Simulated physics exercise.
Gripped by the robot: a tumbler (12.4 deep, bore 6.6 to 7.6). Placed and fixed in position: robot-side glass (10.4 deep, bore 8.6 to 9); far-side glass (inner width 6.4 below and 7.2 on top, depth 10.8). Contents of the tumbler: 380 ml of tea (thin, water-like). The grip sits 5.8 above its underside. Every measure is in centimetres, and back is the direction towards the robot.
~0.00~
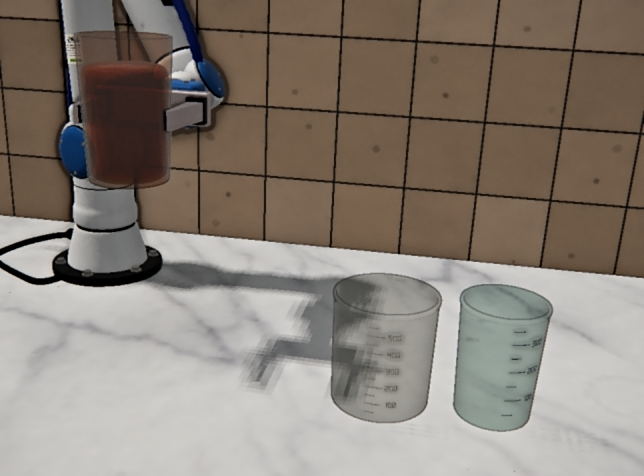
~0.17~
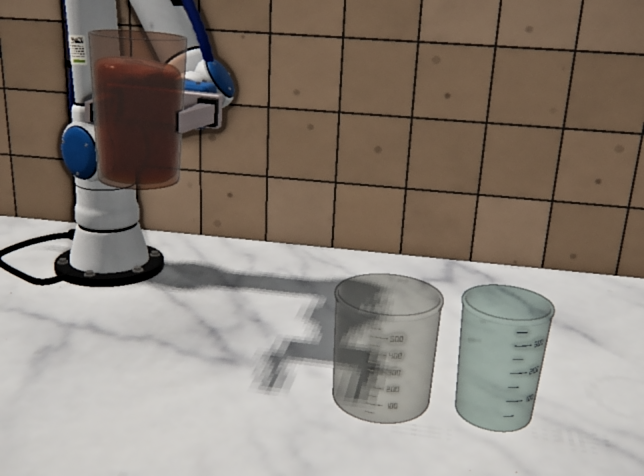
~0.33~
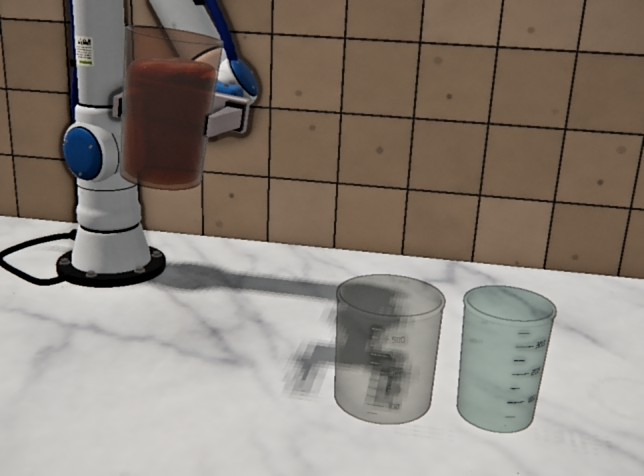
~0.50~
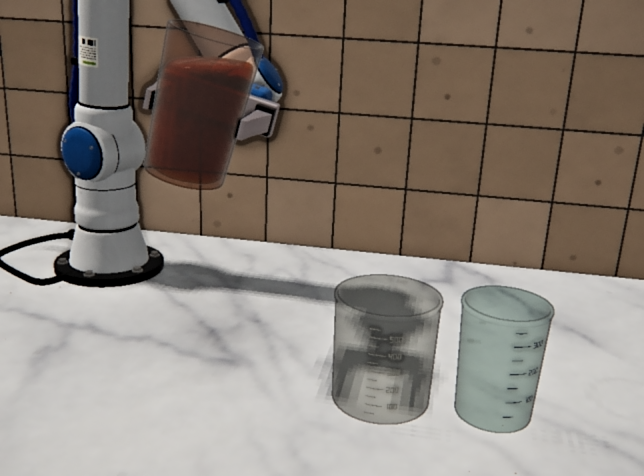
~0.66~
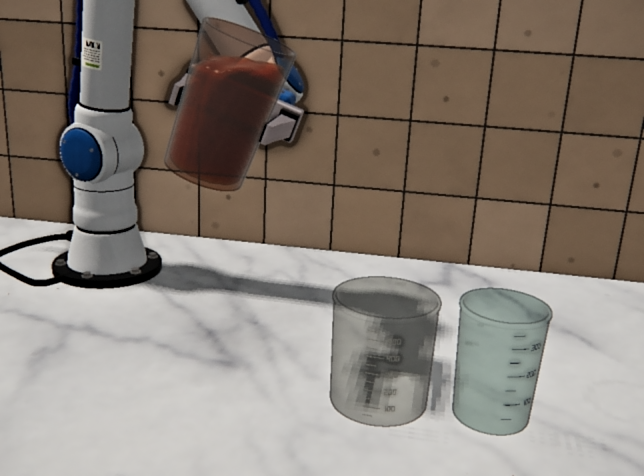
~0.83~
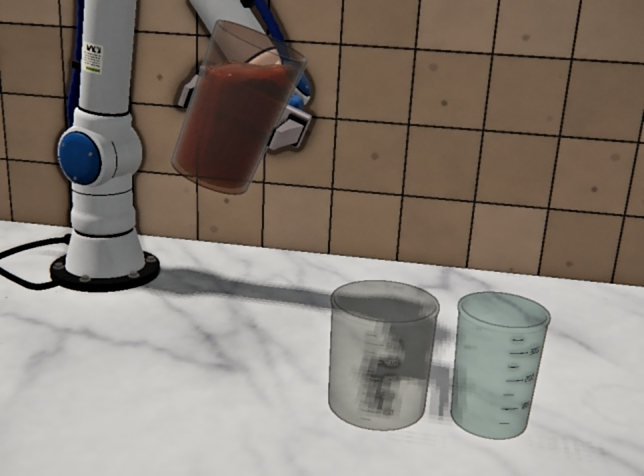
At the start, a robot arm grips a clear tumbler of reddish-brown tea upright at the left, above a marble counter where two empty-looking measuring glasses stand. The arm then carries the tumbler to the right, tilting it gradually toward the glasses, with the tea still inside.
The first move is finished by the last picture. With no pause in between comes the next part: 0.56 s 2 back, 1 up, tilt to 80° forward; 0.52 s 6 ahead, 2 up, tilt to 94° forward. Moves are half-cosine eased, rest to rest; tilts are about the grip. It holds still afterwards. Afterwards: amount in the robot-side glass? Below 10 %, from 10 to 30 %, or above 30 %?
Above 30 %.
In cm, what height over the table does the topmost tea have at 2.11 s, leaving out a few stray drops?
26 cm.
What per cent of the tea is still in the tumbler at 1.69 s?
Remaining share: Close to 50 per cent.
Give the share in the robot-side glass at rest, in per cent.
50 per cent or so.
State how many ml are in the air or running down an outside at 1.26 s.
30 ml.
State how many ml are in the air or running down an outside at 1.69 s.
Outside the vessels: Near 40 ml.
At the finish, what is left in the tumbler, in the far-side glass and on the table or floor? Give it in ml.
In order: Approx. 0, 50 and 130 ml.
After 1.26 s, tilted 73° forward, liquid up to 29 above the table; 350 ml in the tumbler, 30 ml in the air or running down outside.
After 1.69 s, tilted 89° forward, liquid up to 37 above the table; 190 ml in the tumbler, 150 ml in the robot-side glass, 45 ml in the air or running down outside.
After 2.11 s, tilted 94° forward, liquid up to 112 above the table; 165 ml in the robot-side glass, 80 ml on the table or floor, 55 ml in the far-side glass, 30 ml in the tumbler, 55 ml in the air or running down outside.
After 2.91 s, tilted 94° forward, liquid up to 10 above the table; 200 ml in the robot-side glass, 130 ml on the table or floor, 50 ml in the far-side glass.
At rest, 200 ml in the robot-side glass, 130 ml on the table or floor, 50 ml in the far-side glass. That is 52 % in the robot-side glass.
